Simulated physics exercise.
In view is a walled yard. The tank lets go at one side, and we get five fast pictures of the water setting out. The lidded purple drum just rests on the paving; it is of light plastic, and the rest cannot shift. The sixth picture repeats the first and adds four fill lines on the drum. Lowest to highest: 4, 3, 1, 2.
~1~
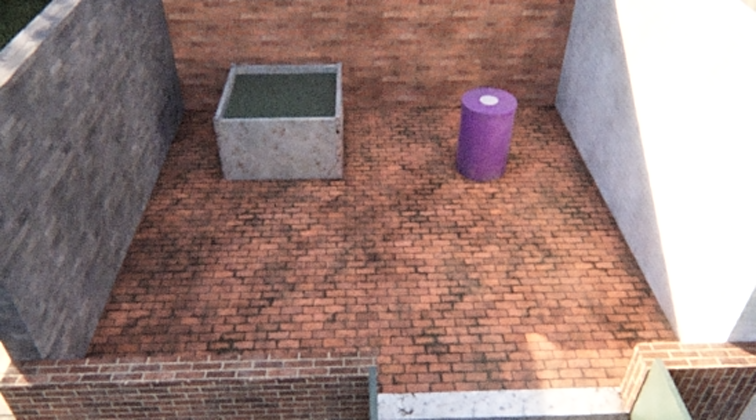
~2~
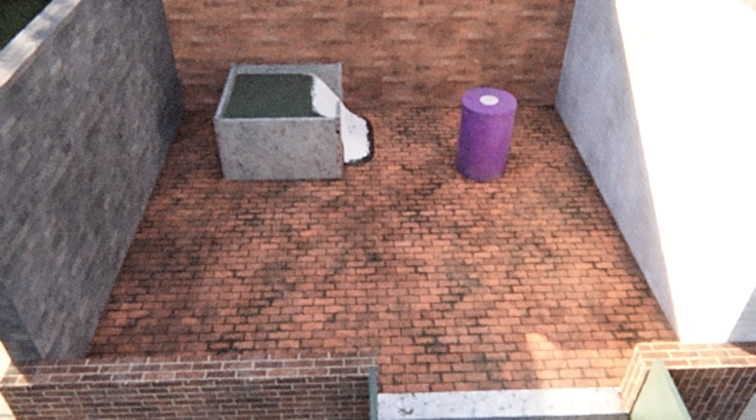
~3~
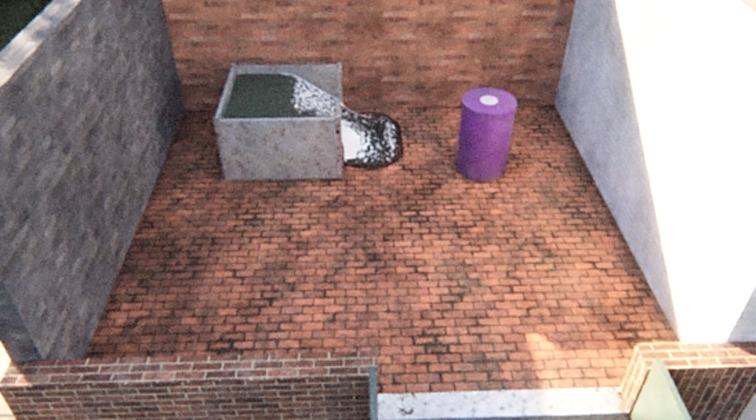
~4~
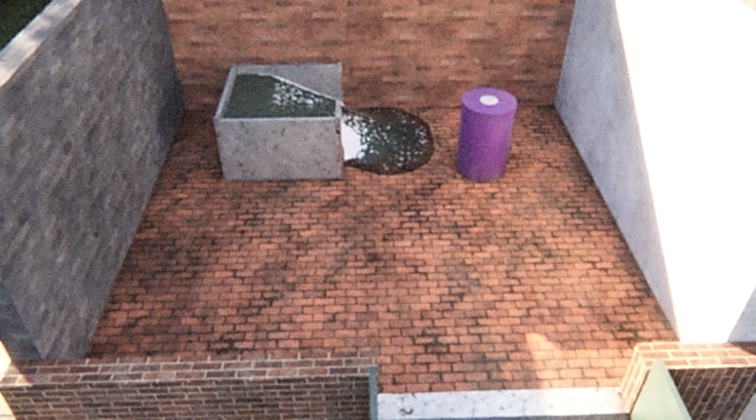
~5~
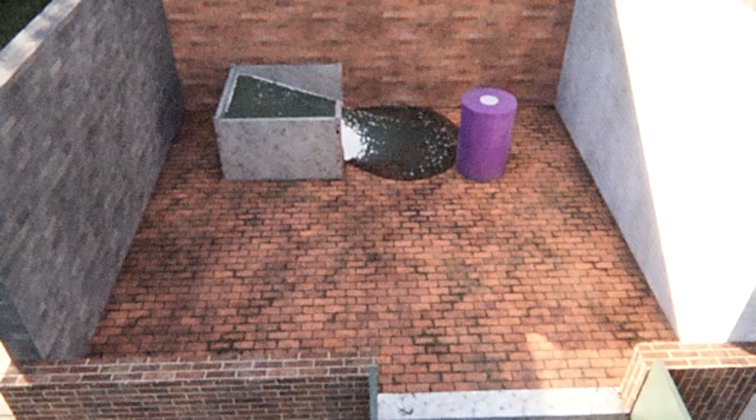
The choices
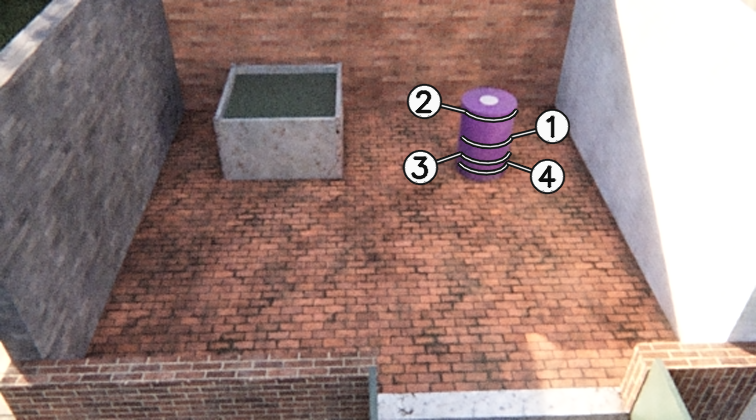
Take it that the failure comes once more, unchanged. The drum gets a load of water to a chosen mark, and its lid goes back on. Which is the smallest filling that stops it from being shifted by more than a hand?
Level 3.
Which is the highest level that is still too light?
That would be 4.
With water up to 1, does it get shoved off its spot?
No, that is safe.
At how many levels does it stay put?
Three.
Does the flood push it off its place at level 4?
Yes, it does.
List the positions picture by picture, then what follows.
Lid of the purple drum at (489, 101); tank full, its middle at (283, 97); open gate at (506, 352).
Water covers 2 % of the ground and is seen nearest the drum at (368, 148).
Water covers 4 % of the ground and is seen nearest the drum at (394, 148).
Water covers 6 % of the ground and is seen nearest the drum at (421, 157).
Lid of the purple drum at (489, 101); water covers 10 % of the ground and is seen nearest the drum at (448, 163).
On the marked copy, 1 at (490, 146); 2 at (493, 120); 3 at (488, 163); 4 at (486, 172); from the bottom up 4, 3, 1, 2.
If 1 is chosen, it does not move.
If 2 is chosen, it does not move.
If 3 is chosen, it shifts by a finger or two and stays.
If 4 is chosen, it is pushed about twice its own width away.
